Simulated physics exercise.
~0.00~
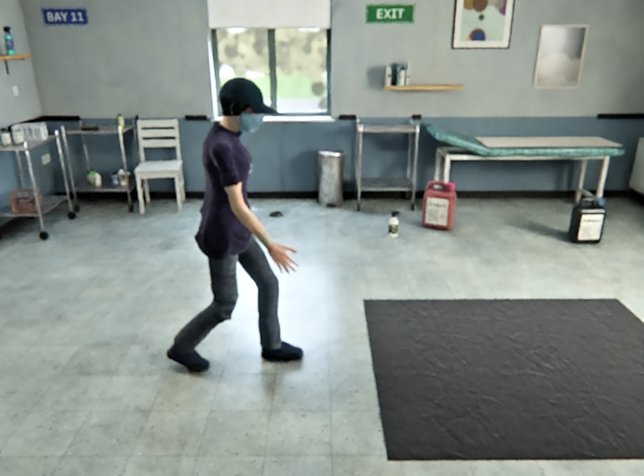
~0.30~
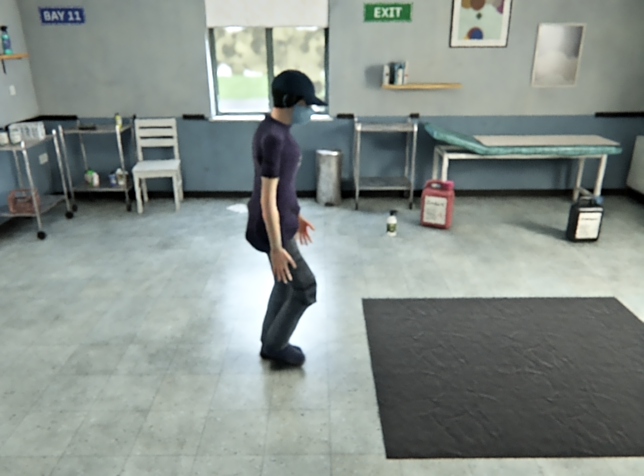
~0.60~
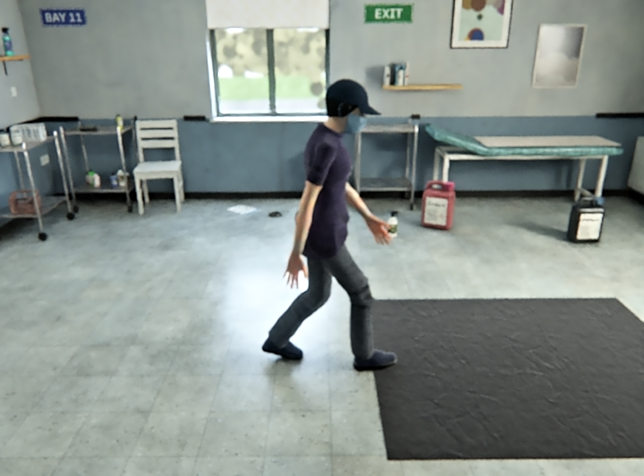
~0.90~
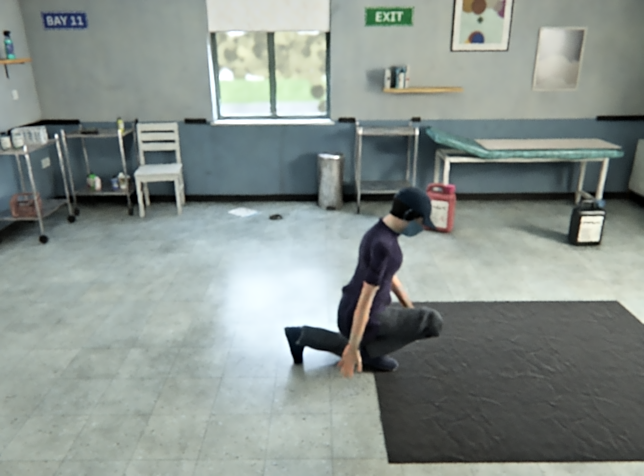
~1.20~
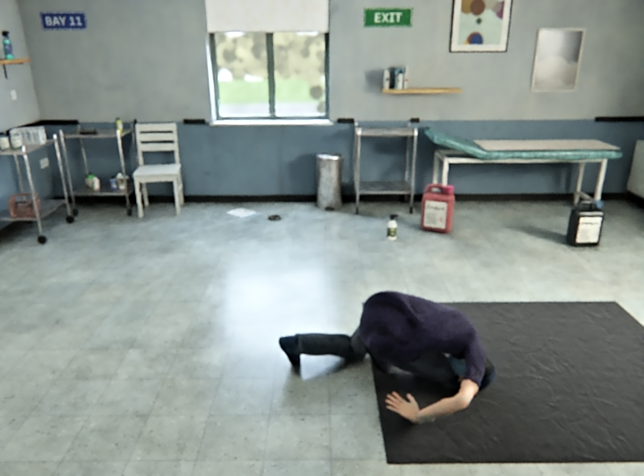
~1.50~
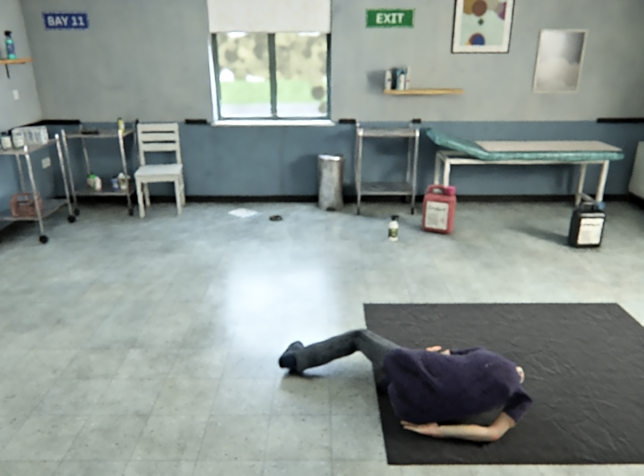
The video shows a masked person in a dark cap and purple shirt walking right, empty-handed, across a clinic-like room toward a black mat, dropping to their knees at its near edge, then folding forward until head, chest and hips lie on the mat, legs trailing behind.
